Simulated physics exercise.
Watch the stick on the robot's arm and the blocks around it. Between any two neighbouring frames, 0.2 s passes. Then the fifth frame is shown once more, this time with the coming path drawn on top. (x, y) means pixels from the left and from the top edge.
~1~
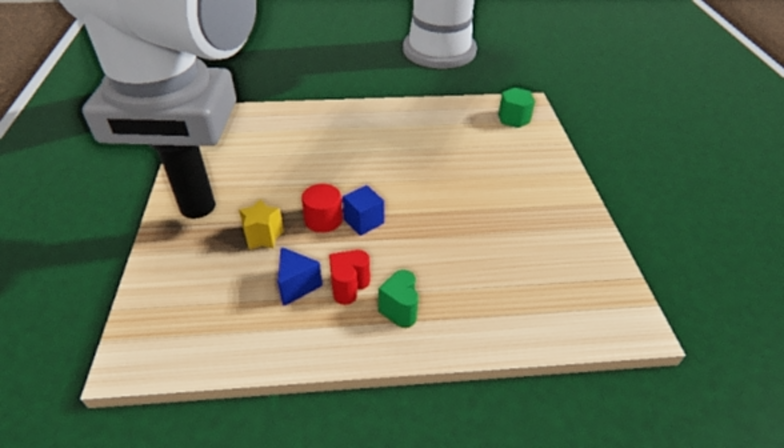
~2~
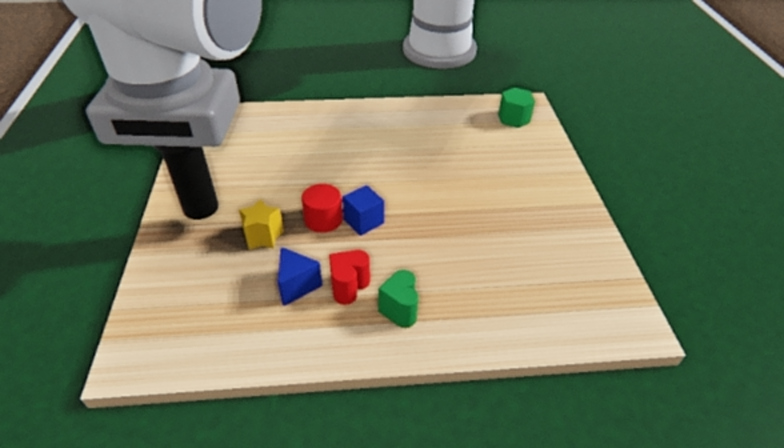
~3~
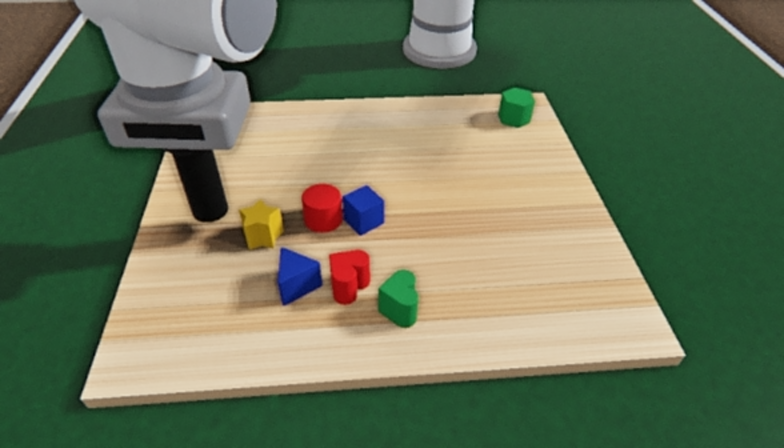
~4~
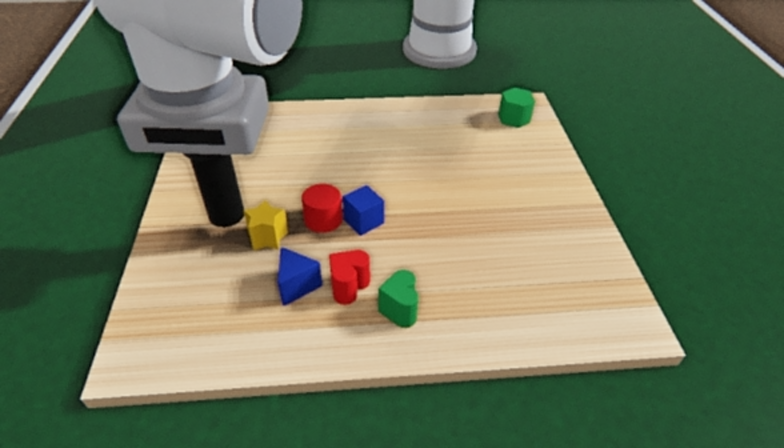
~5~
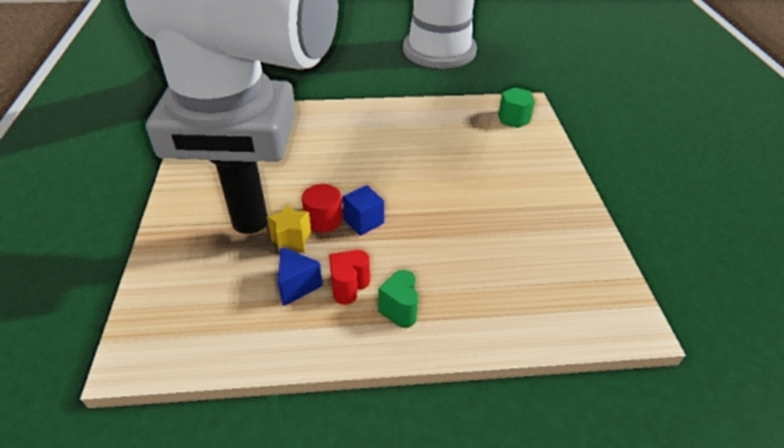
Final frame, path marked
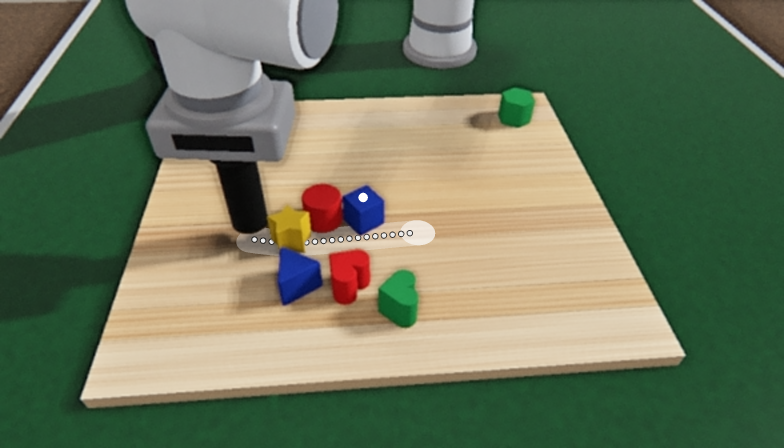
A robot arm's black stick, at the left of a pale wooden board on a green surface seen from above at an angle by a still camera, moves slowly right and pushes the yellow star a short way right. A red cylinder and blue cube sit beyond the star, with a blue triangular piece, red heart and green heart nearer. These and the green block at the far right stay still.
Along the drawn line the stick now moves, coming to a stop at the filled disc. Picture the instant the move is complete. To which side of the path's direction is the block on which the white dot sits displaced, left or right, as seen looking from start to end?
Left side.
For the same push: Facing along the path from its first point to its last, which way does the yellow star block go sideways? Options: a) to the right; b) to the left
I choose a.
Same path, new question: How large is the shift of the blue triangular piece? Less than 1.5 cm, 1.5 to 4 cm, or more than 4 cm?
My estimate: Under 1.5 cm.
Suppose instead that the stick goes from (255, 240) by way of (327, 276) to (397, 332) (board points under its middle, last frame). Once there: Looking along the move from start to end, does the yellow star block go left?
I expect so.
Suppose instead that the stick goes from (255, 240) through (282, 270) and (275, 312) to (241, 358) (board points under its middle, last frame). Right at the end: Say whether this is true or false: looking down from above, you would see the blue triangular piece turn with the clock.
Verdict: False.
Path on the board, from (255, 240) via (309, 242) and (364, 237), ending at (418, 232); the dot is on the blue square.
What follows on the original path. One third of the way, stick at (307, 225); yellow star block at (338, 224), turned 30° anticlockwise; red cylinder at (324, 194).
Two thirds of the way, stick at (364, 220); yellow star block at (391, 227); red cylinder at (333, 190); blue square at (371, 191), turned 40° clockwise.
At the end, stick at (419, 215); yellow star block at (421, 232), turned 45° clockwise; blue triangular piece in place; red cylinder at (333, 190); blue square at (373, 190), turned 30° clockwise.
